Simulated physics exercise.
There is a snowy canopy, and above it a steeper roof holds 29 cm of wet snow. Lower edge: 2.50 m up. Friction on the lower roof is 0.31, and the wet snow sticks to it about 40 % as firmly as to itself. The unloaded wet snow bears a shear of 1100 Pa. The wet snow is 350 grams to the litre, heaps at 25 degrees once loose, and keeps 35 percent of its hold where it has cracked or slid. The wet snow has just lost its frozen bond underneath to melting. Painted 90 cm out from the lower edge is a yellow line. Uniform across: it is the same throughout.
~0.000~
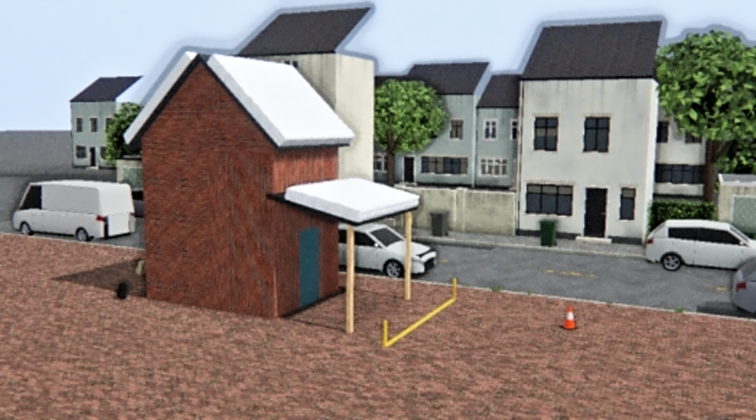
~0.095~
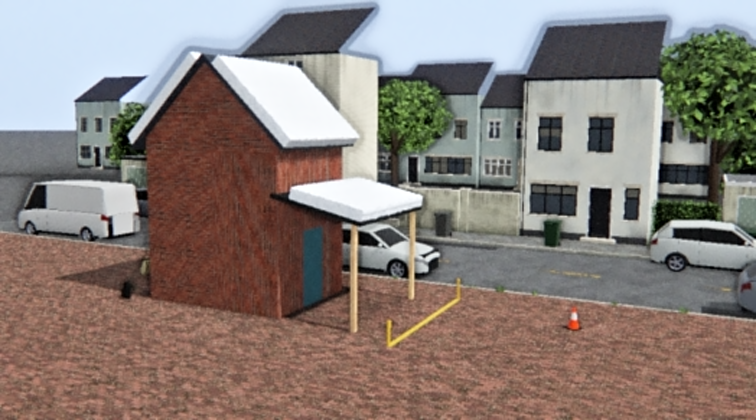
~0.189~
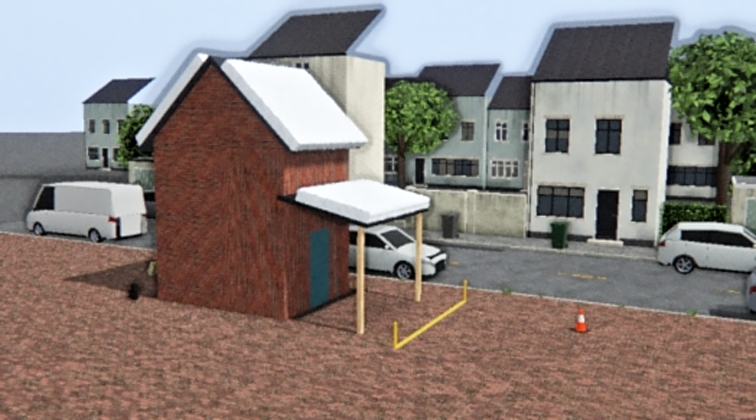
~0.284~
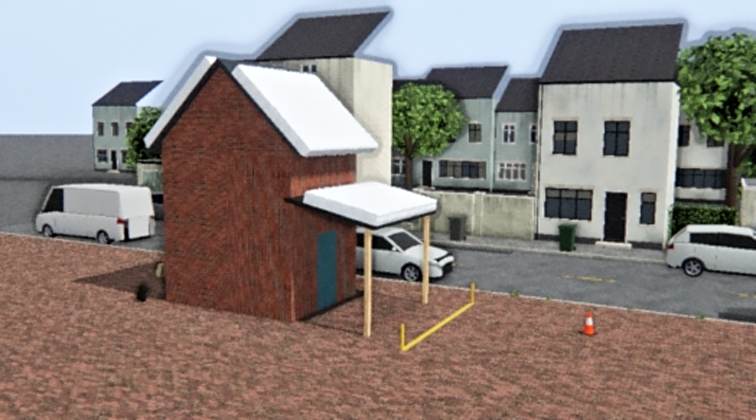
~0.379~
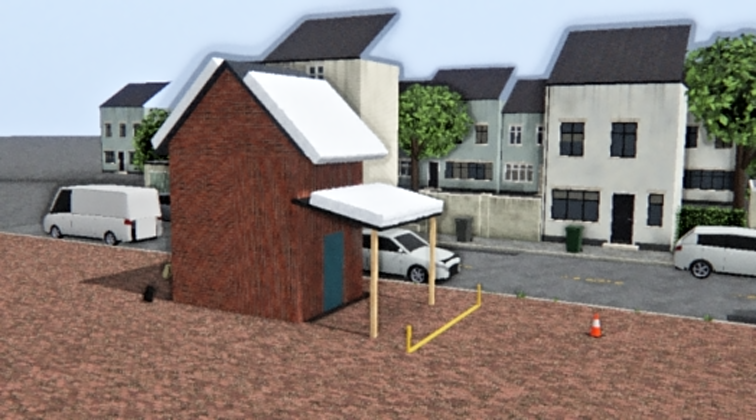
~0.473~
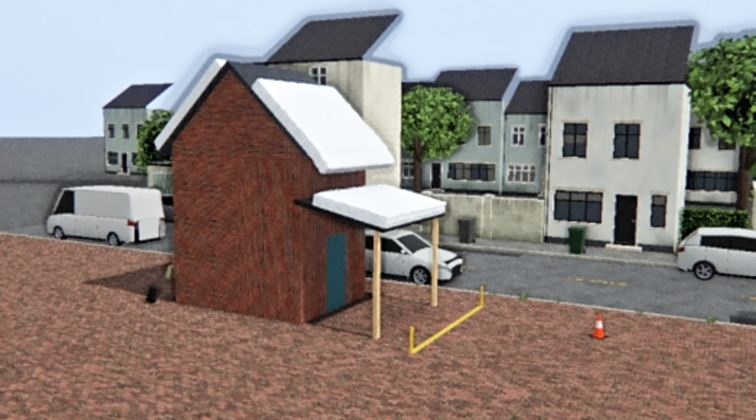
Snow on the steeper roof of a small brick building slides slowly down the right-hand slope, its lower edge pushing out above the snowy canopy, while the view drifts and parked cars, houses and an orange cone stay put.
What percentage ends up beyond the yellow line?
About 47 %.
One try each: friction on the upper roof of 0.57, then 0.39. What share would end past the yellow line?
2 %, then 18 %.
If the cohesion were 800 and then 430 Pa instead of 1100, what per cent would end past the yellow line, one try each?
55 %, then 60 %.
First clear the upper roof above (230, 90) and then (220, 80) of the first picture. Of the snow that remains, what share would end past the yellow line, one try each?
Try 1: 16 %; try 2: 30 %.
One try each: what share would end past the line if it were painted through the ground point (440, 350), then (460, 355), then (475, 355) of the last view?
In turn about 35 %, 22 %, 16 %.
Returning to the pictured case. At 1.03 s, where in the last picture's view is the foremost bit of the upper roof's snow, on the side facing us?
(379, 210) or thereabouts.
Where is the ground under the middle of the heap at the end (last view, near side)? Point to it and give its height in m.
The heap centres around (440, 350) and rises about 0.4 m.
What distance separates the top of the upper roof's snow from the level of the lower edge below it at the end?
0.7 m.
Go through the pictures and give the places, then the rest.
In the first picture, front end of the wet snow at (280, 144).
In the second picture, front end of the wet snow at (285, 145), its middle shifted 2.3 cm.
In the third picture, front end of the wet snow at (294, 146), its middle shifted 9.4 cm, 3 % of it past the upper edge, in one piece.
In the fourth picture, front end of the wet snow at (305, 152), its middle shifted 22 cm, 8 % of it past the upper edge, in one piece.
In the fifth picture, front end of the wet snow at (316, 149), its middle shifted 39 cm, 14 % of it past the upper edge, in one piece.
In the sixth picture, front end of the wet snow at (324, 159), its middle shifted 62 cm, 22 % of it past the upper edge, cracking.
By 1.03 s, none is below the lower edge and 0 % is past the line.
By 1.69 s, 29 % is below the lower edge and 25 % is past the line.
By 2.34 s, 59 % is below the lower edge and 45 % is past the line.
By 3.00 s, 69 % is below the lower edge and 46 % is past the line.
By 4.30 s, at the end, 69 % is below the lower edge and 47 % is past the line.
